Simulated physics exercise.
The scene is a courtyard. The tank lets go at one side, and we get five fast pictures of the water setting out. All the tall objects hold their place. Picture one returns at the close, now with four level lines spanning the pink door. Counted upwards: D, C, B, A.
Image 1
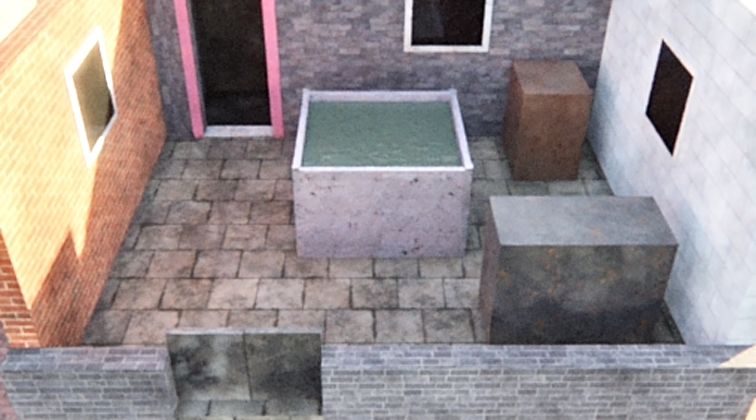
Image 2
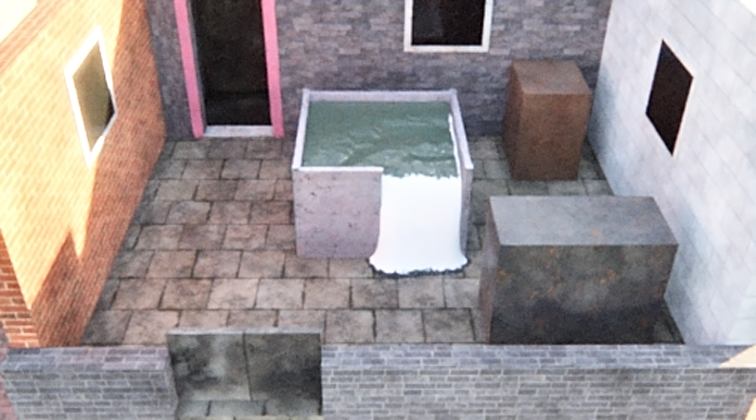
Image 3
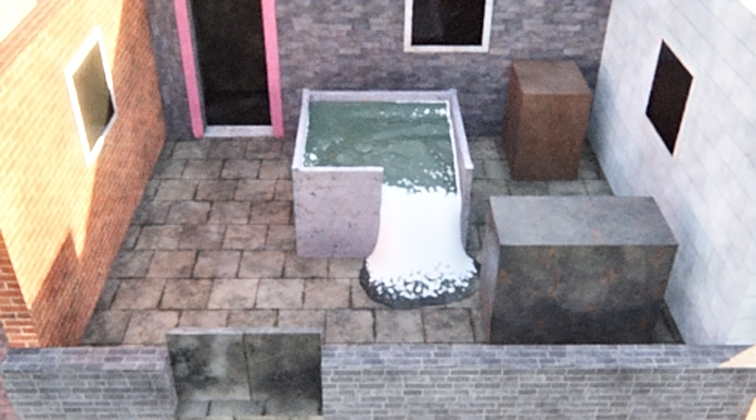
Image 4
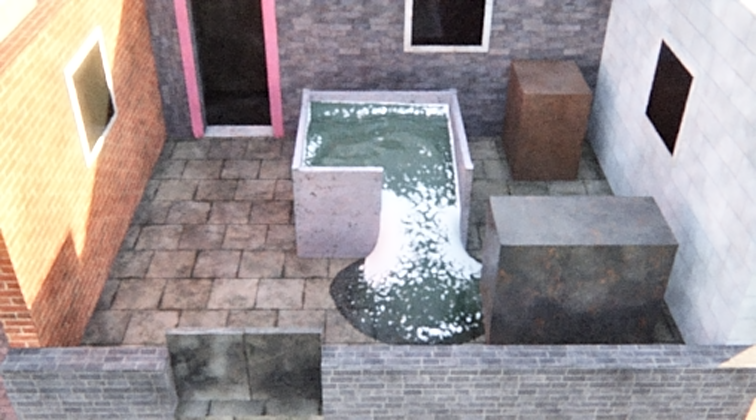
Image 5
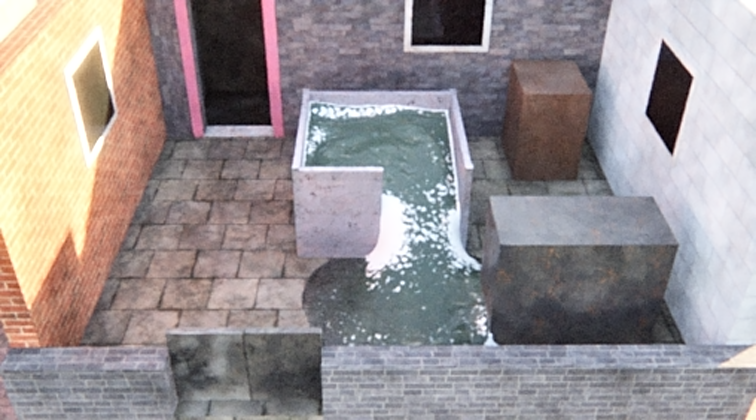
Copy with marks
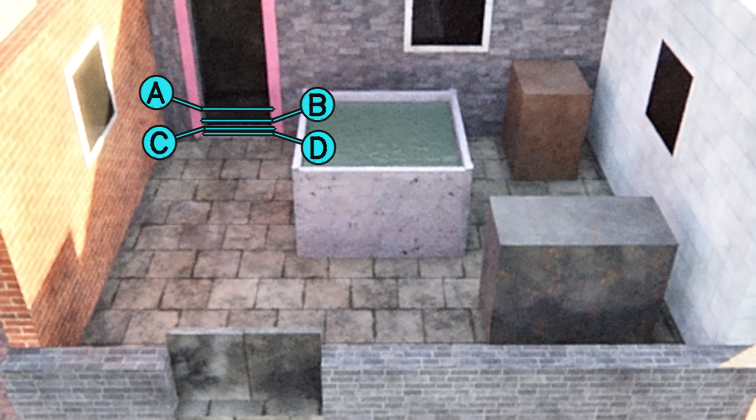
Water pours through an opening in the tank's front and spreads across the courtyard paving.
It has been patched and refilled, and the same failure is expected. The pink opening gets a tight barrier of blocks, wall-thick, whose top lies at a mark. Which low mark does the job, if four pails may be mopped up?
B.
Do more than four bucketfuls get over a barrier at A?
No, that is safe.
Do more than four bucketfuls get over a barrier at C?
Yes, it does.
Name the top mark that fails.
The answer is C.
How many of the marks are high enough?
Two.
On the marked copy, A at (236, 108); B at (237, 120); C at (238, 128); D at (239, 133); from the bottom up D, C, B, A.
For mark A, nothing gets over.
For mark B, nothing gets over.
For mark C, about 10 bucketfuls get in.
For mark D, dozens of bucketfuls pour in.
